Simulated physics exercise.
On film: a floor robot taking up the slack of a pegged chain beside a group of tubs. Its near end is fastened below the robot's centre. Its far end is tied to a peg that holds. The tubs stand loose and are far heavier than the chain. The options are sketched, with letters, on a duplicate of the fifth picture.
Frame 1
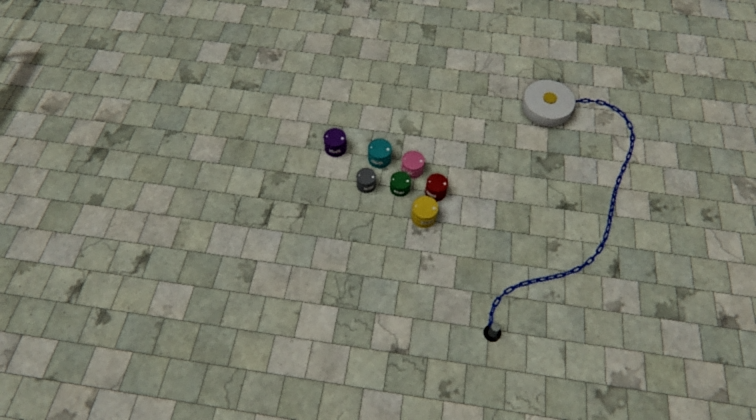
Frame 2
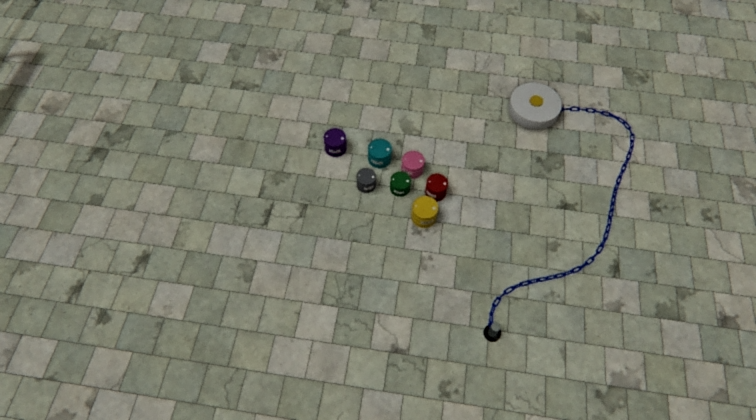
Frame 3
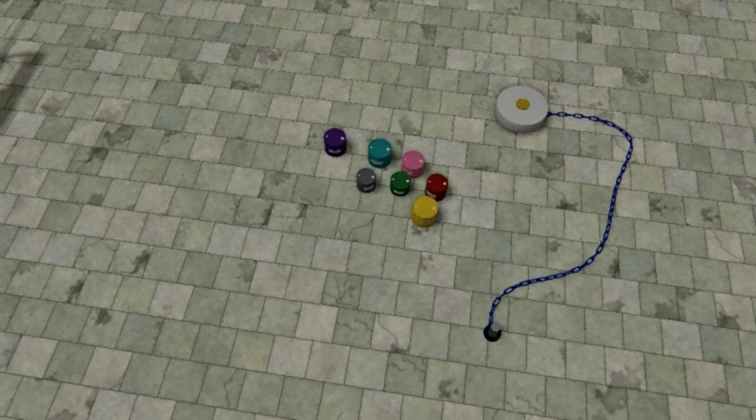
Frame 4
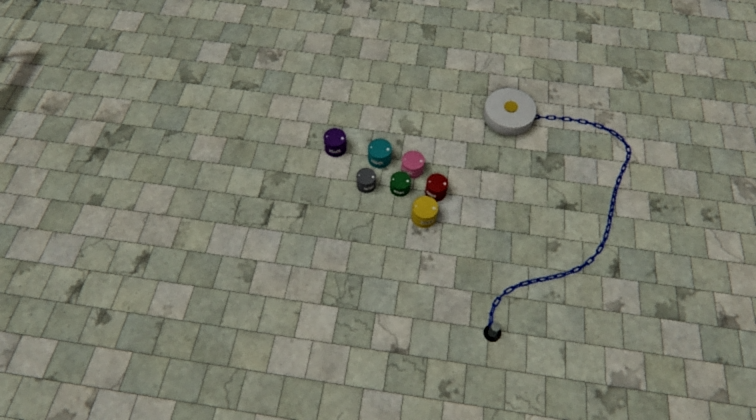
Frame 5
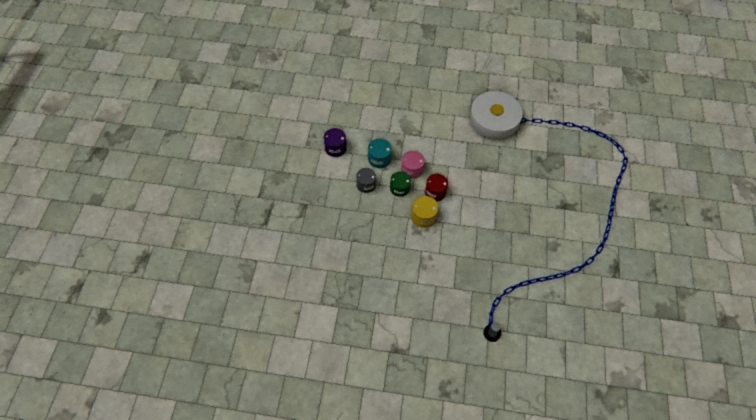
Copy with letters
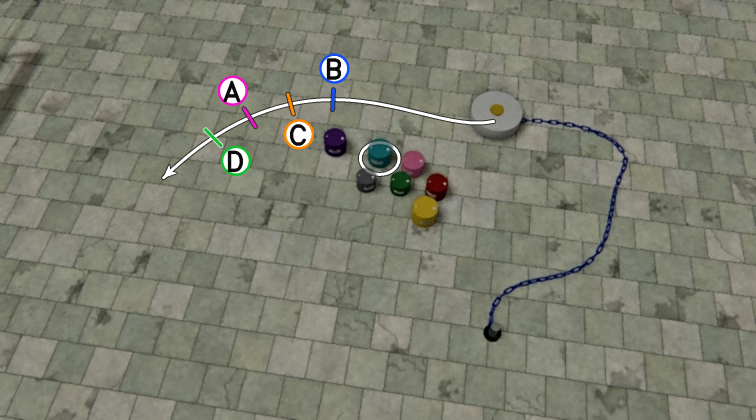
A round white robot trailing a pegged blue chain glides left toward a group of colourful tubs.
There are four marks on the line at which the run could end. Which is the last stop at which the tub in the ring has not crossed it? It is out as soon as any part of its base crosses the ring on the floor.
No farther than D.
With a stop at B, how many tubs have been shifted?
By then, none.
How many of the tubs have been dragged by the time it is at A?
The count is none.
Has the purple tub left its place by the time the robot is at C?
No.
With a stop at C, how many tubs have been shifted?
The count is none.
On the marked copy, A at (250, 118); B at (333, 100); C at (291, 104); D at (213, 137); the ring at (380, 158); the route from (494, 121) via (317, 100) to (163, 178).
With D. Early on, robot (393, 101); turquoise tub (380, 154).
Further on, robot (294, 98); turquoise tub (380, 154).
At the end, robot (211, 132); turquoise tub (380, 154); the turquoise tub is still in its ring.
As for the rest, A is safe but short; B is safe but short; C is safe but short.
